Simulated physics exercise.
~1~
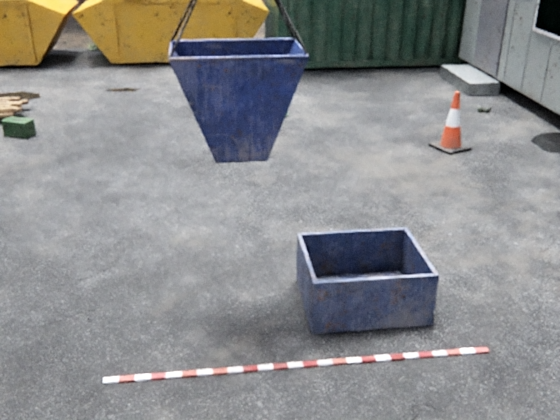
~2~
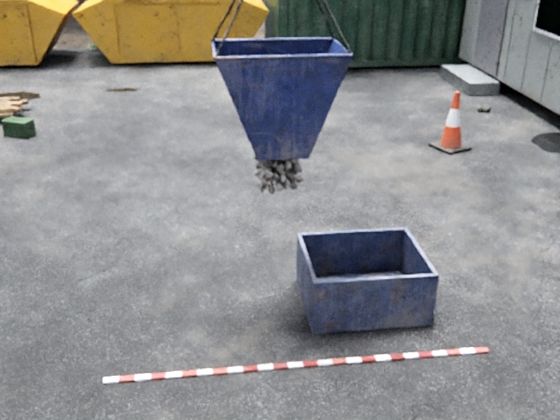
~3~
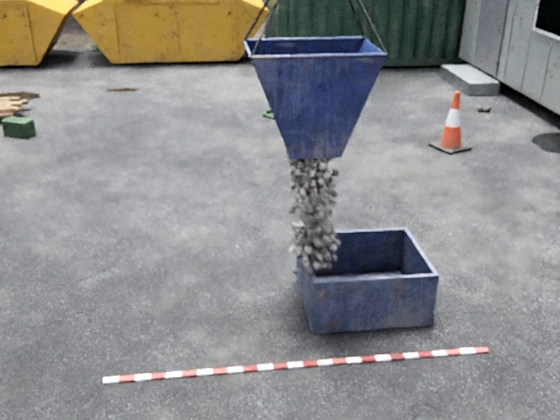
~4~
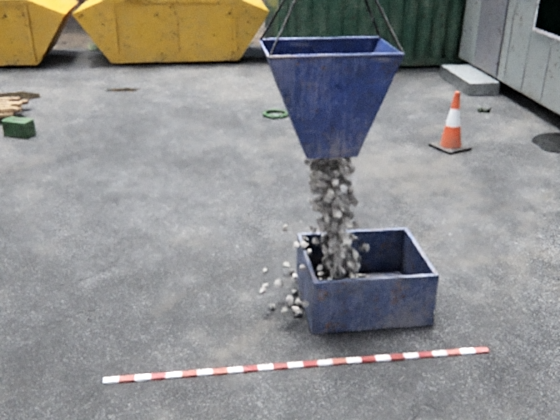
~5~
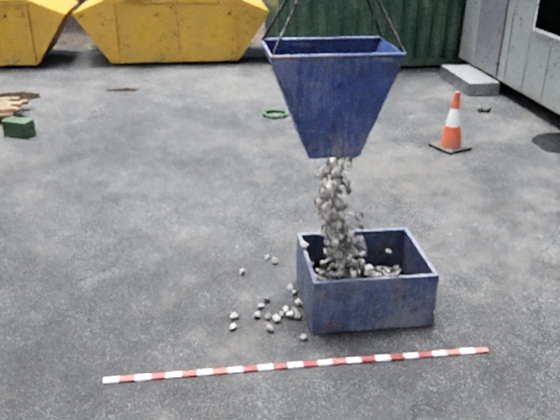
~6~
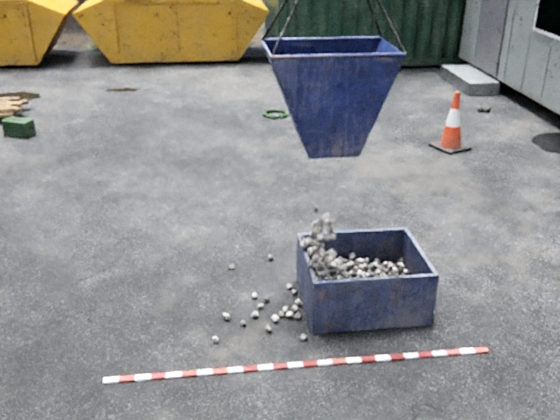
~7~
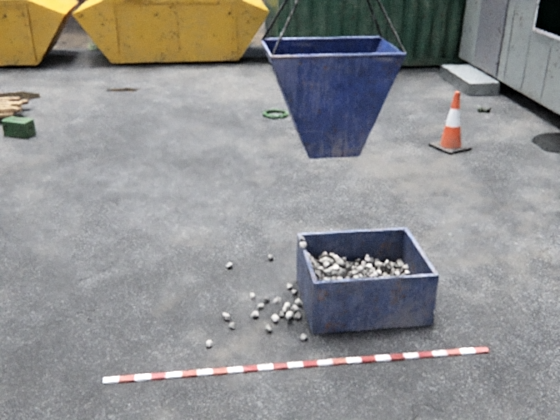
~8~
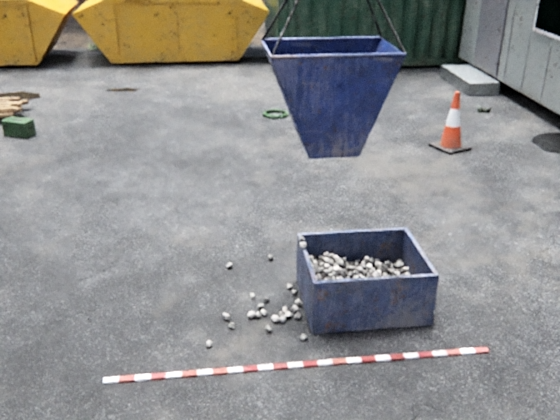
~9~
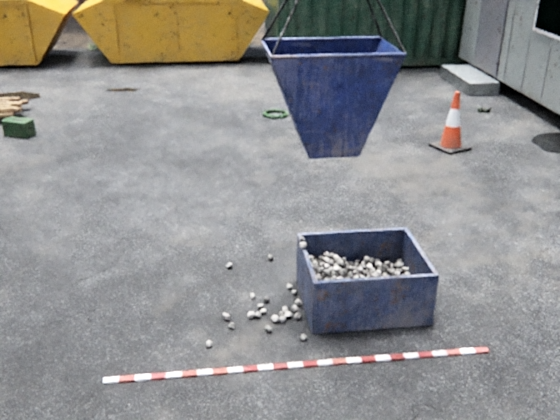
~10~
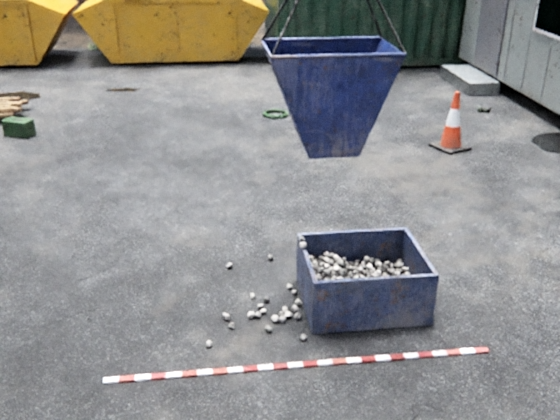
A blue, tapering skip hangs from cables above a grey paved yard, seen from a raised, still viewpoint, with an open blue bin below it to the right. Yellow containers and a green one stand behind, an orange and white cone sits at right, and a red and white striped staff lies in front. The skip moves rightwards and grey stones start pouring from its bottom. The stream strikes the bin's left edge, then falls inside as the skip slows to a stop. Some stones scatter on the ground to the left. The skip empties, and most stones rest heaped in the bin.
